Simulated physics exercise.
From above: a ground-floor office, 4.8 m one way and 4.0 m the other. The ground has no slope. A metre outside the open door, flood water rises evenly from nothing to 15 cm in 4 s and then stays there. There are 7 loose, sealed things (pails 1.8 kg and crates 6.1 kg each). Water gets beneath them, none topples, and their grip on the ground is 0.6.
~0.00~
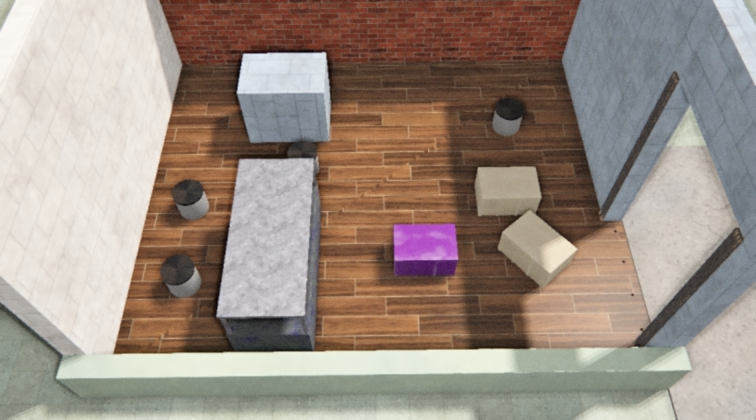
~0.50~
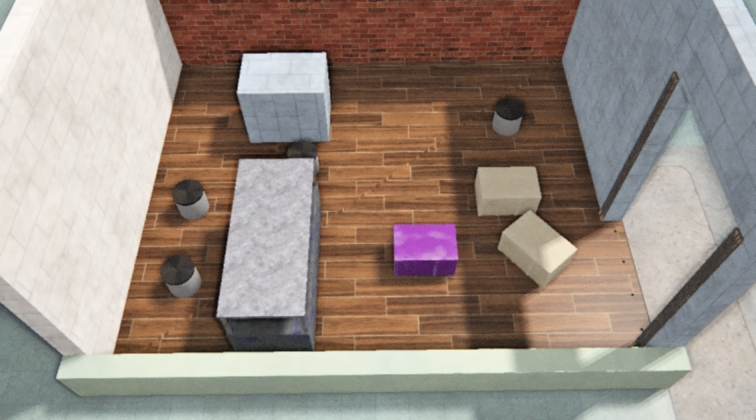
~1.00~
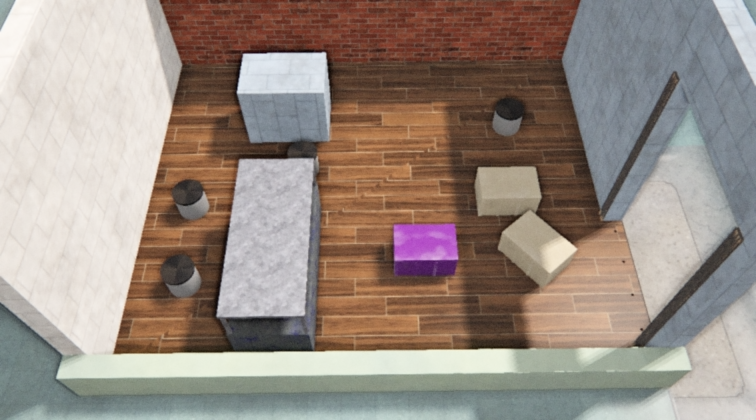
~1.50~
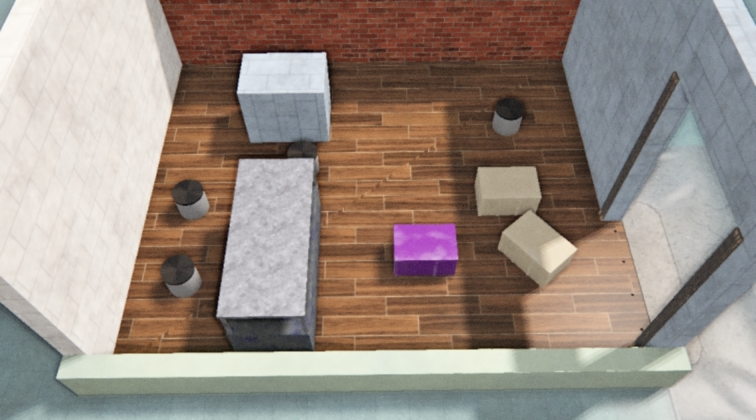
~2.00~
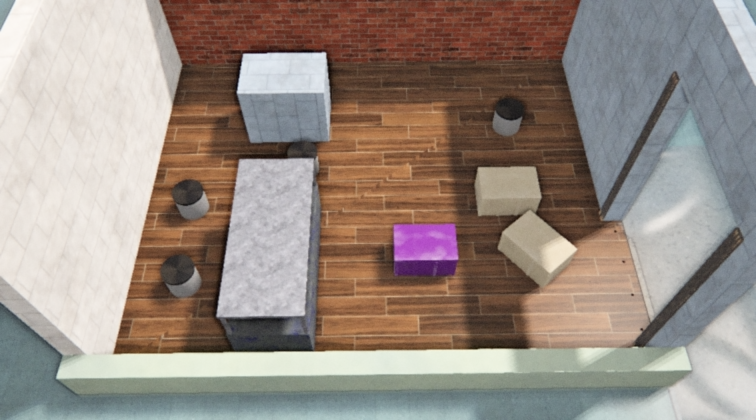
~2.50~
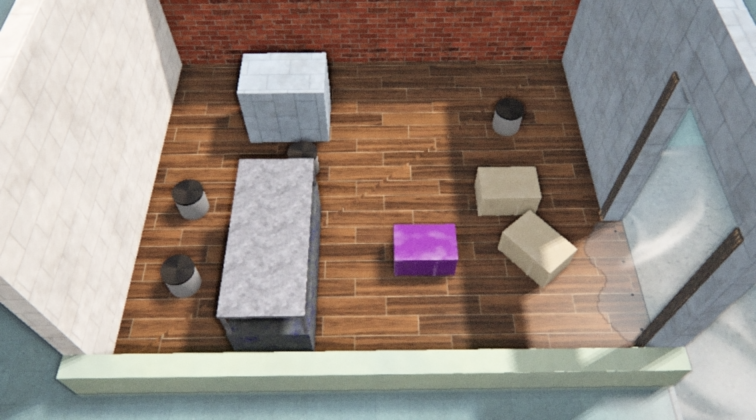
Ground-floor office seen from above, water spreading outside the open doorway at right and just crossing onto the wooden floor, crates and pails still.
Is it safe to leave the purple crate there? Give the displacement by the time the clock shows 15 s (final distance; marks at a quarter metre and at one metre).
The purple crate travels far.
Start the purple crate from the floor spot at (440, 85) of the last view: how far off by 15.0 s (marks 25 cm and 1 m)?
It ends far away.
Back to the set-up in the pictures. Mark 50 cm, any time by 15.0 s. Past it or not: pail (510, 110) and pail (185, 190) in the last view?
In turn: Short of it, past it.
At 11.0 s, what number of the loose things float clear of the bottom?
I count 5.
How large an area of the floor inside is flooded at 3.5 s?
Roughly 1.5 m2.
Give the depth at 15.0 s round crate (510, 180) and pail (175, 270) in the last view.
Roughly 4 and 6 cm.
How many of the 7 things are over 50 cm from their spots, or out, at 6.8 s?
I count 2.
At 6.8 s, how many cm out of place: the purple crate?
About 80 cm.
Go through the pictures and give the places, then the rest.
The purple crate at (425, 242), on the bottom; water covers 0.0 m2; 0 of 7 have shifted, in the first picture.
The purple crate at (425, 242) rests on the ground; 0.0 m2 under water; 0 of 7 have shifted, in the second picture.
The purple crate at (425, 242) rests on the ground; water covers 0.0 m2; 0 of 7 have shifted, in the third picture.
The purple crate at (425, 242), on the bottom; water covers 0.0 m2; 0 of 7 have shifted, in the fourth picture.
The purple crate at (425, 242), on the bottom; water covers 0.0 m2; 0 of 7 have shifted, in the fifth picture.
The purple crate at (425, 242), on the bottom; water covers 0.2 m2; 0 of 7 have shifted, in the sixth picture.
After 3.5 s the purple crate is near (425, 242), 0.0 m from its start, aground; 0 afloat.
After 6.8 s the purple crate is near (353, 215), 0.8 m from its start, afloat; 2 afloat.
After 11.0 s the purple crate is near (336, 54), 2.8 m from its start, afloat; 5 afloat.
After 15.0 s the purple crate is near (194, 123), 2.9 m from its start, afloat; 7 afloat.
